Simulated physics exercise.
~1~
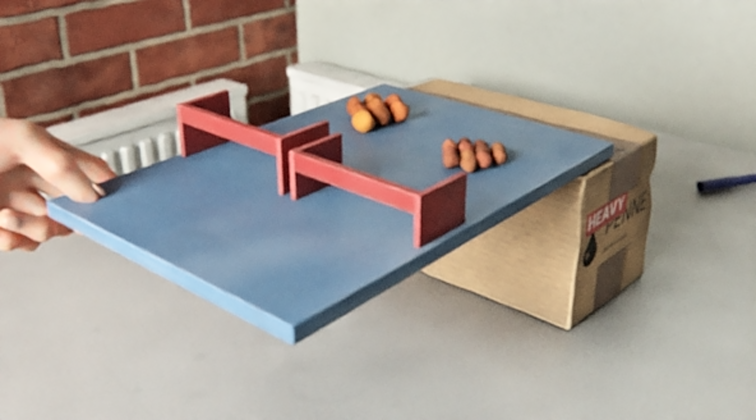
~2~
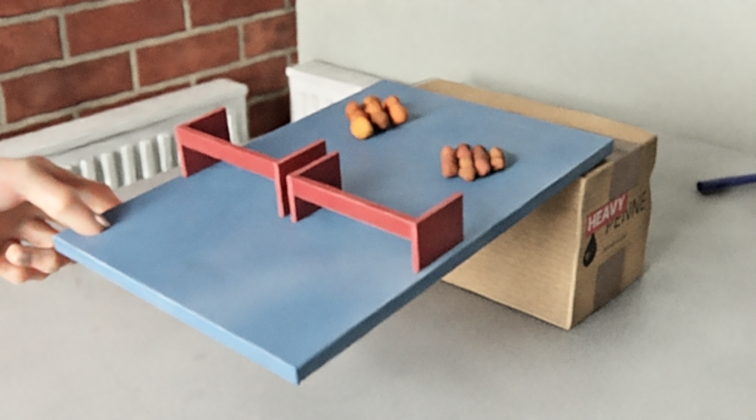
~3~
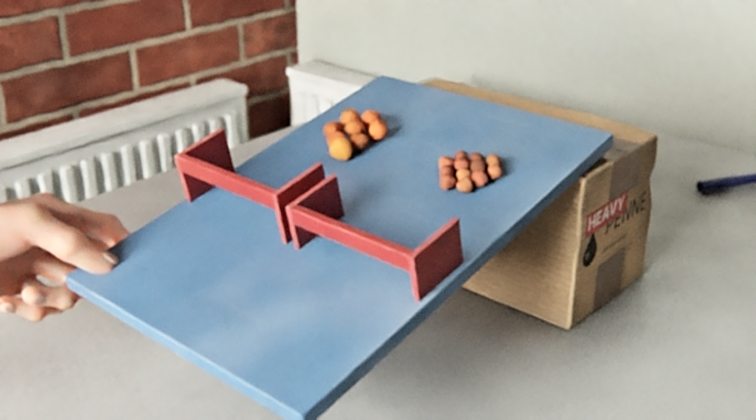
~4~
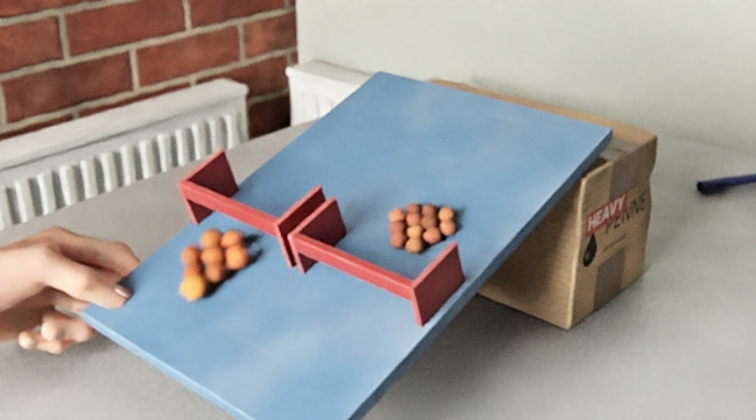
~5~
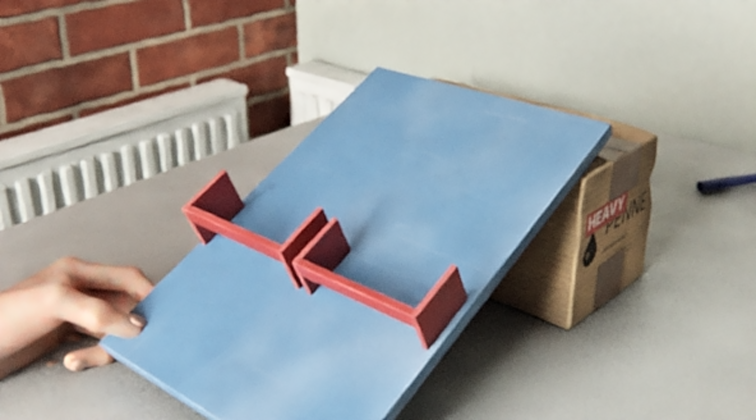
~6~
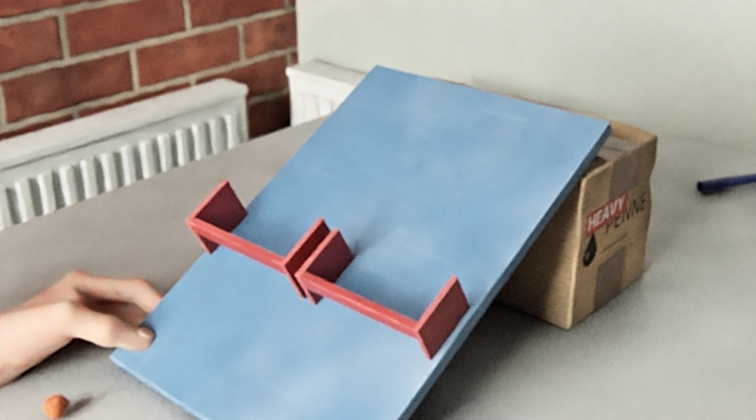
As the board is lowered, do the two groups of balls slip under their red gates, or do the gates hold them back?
Both groups slip under their gates, the nearer reddish-brown balls as well as the farther orange ones. Neither group is held back on the board.
At first, a blue board slopes gently from a cardboard box on the right to a hand on the left, with two red gates across it and a small group of orange and reddish-brown balls above each. The hand slowly lowers its end, and the board grows steeper. Both groups start down the slope, the orange one moving ahead. The orange balls pass under the farther gate while the reddish-brown ones near the other. Soon both groups are past their gates and off the visible board. It ends steeply tilted, the hand still at its edge and one orange ball at the lower left.
